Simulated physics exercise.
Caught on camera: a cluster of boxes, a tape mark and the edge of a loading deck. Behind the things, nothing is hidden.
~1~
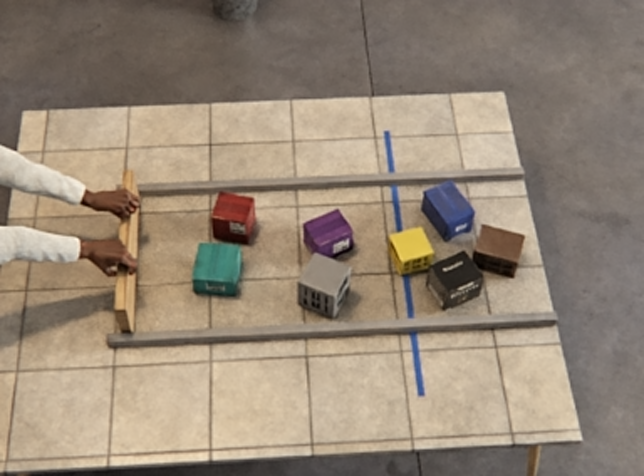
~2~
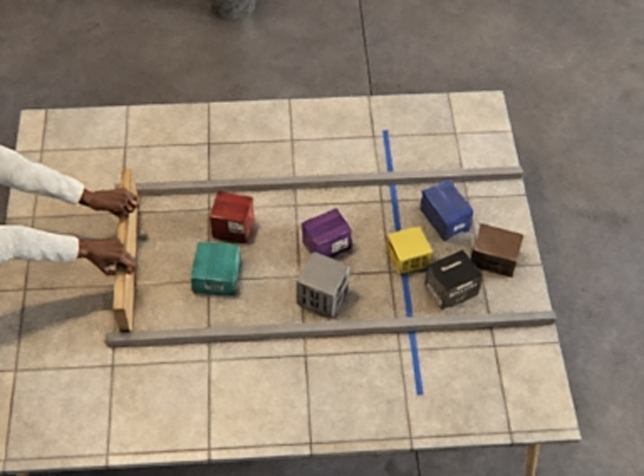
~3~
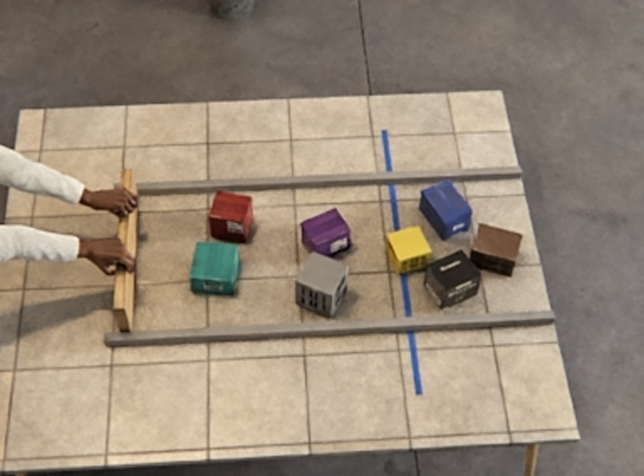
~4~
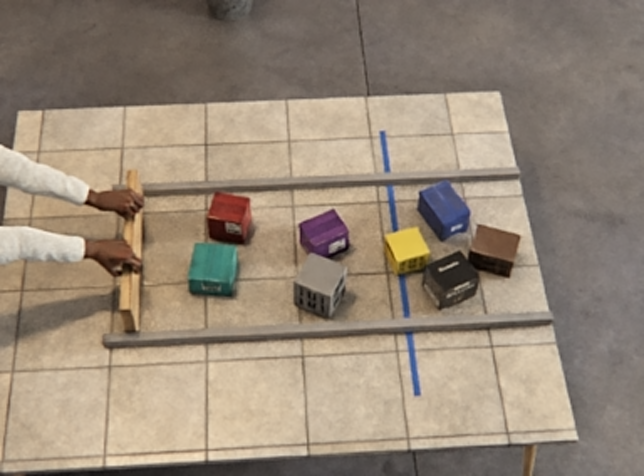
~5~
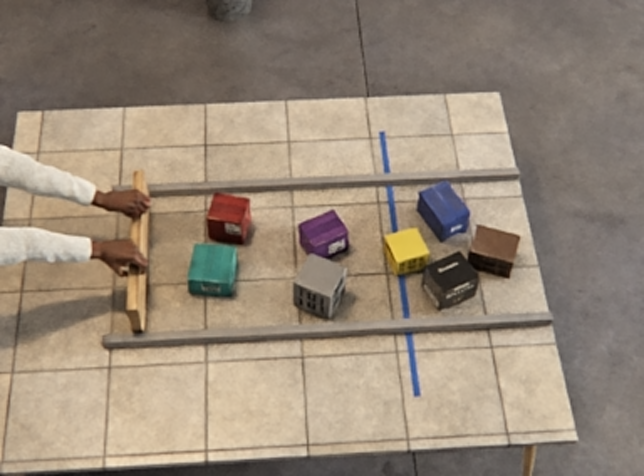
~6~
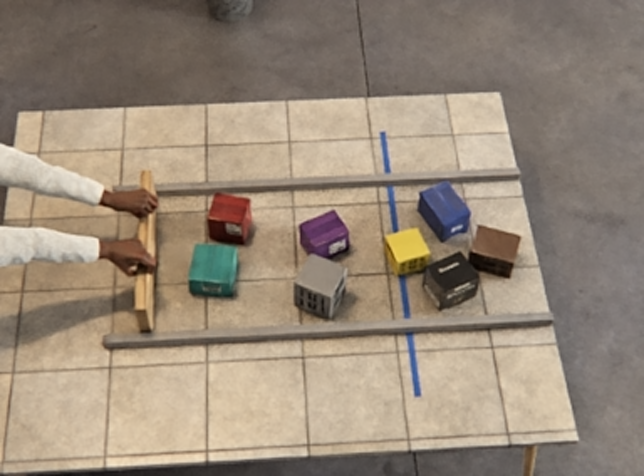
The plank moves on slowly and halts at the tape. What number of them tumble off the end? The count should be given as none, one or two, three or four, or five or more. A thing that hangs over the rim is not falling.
No fall happens.
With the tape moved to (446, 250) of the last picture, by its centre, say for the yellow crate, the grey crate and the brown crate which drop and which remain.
The yellow crate keeps its place; the grey crate keeps its place; and the brown crate is gone.
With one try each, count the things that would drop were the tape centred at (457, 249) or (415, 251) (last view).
In that order 1 and 0.
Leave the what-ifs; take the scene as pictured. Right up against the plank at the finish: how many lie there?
3 of them.
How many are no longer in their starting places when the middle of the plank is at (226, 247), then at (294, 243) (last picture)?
At first I count 2, and then 4.
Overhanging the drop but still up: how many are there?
0, I think.
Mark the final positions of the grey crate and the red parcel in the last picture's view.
Roughly at (427, 295) and at (412, 201), in that order.
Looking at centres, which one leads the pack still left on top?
Foremost: The brown crate.
Soon after, none off yet; brown crate at rest near (494, 252); blue tote at rest near (444, 212); black box at rest near (451, 282).
After that, none off yet; brown crate at rest near (494, 252); blue tote at rest near (444, 212); black box moving near (452, 283).
In the end, the number that fall off is zero.
